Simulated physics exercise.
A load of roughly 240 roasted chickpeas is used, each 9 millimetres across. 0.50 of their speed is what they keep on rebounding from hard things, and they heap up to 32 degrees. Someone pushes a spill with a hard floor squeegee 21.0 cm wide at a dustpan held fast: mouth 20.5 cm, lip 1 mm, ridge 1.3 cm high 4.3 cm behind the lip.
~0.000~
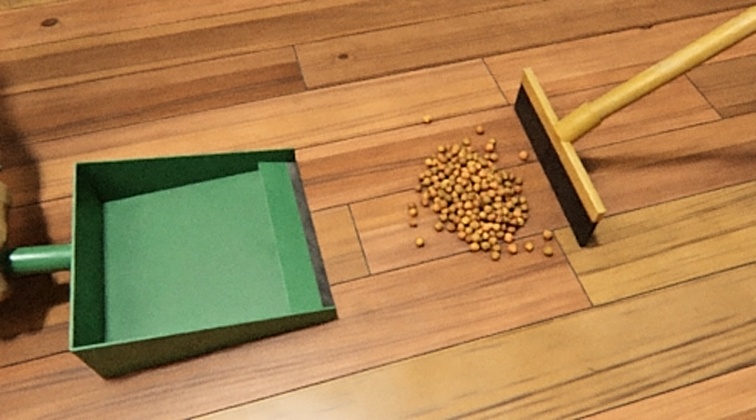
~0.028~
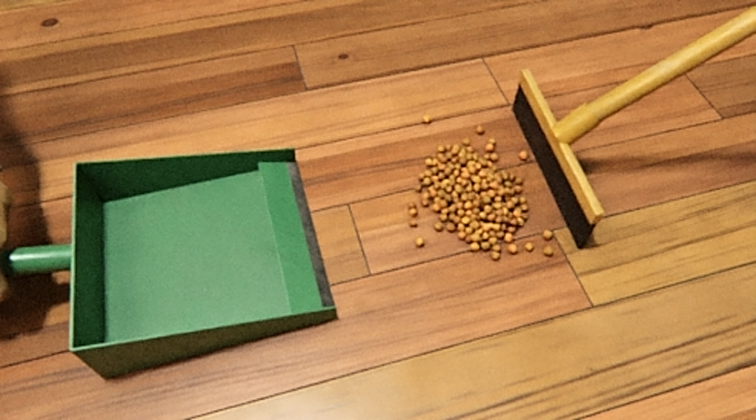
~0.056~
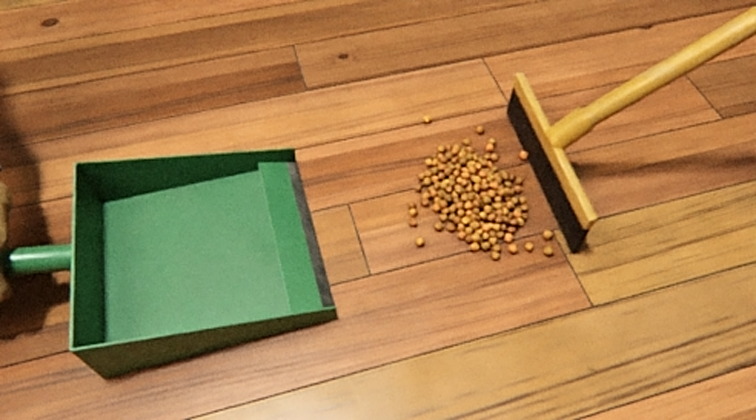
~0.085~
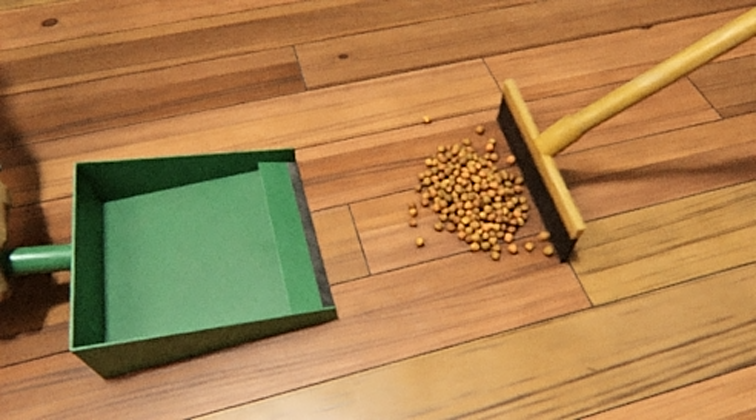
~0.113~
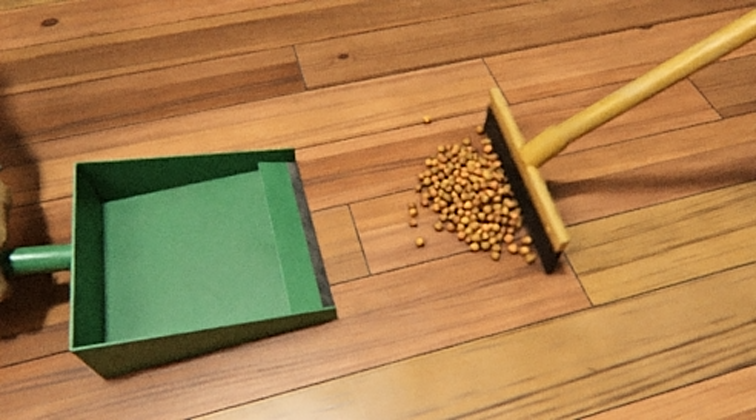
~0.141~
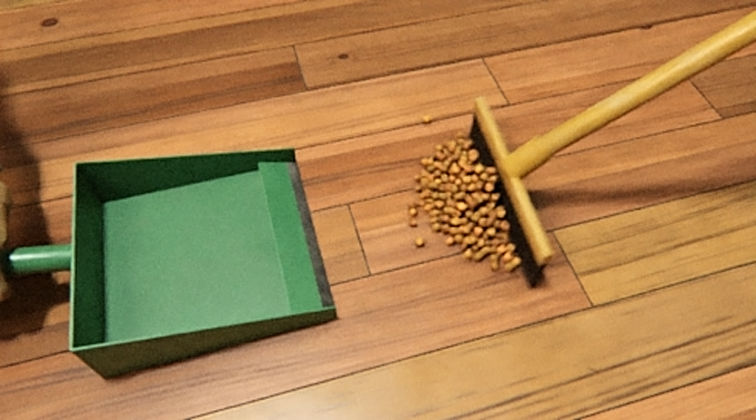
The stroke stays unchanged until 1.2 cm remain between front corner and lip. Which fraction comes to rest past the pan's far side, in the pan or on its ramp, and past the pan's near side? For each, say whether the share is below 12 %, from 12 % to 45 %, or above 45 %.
One by one: Far side: A minor share, pan: An intermediate share, near side: An intermediate share.
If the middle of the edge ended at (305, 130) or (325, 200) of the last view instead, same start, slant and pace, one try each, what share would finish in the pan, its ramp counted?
Close to 30 and 60 in a hundred, in that order.
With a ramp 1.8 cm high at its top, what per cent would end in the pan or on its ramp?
I'd put it near 35 per cent, ramp counted.
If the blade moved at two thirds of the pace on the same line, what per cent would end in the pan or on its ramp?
About 30 %.
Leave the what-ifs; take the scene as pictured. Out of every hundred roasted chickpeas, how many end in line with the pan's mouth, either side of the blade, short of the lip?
It comes to some 40 percent.
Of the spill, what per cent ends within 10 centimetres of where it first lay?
I'd guess some 5 per cent.
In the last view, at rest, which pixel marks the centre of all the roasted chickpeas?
(316, 262).
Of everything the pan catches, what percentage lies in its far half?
Close to 20 %.
Then, at 0.27 s, middle of the blade 10 cm from the lip; 0 % over the lip, far side 0 %, near side 5 %.
After 0.35 s, middle of the blade 4 cm from the lip; 5 % over the lip, far side 5 %, near side 15 %.
Then, at 0.58 s, middle of the blade 2 cm from the lip; 40 % over the lip, far side 5 %, near side 15 %.
By 1.0 s all is still; far side 5 %, pan 40 %, near side 15 %, in front of the lip or behind the blade 40 %.
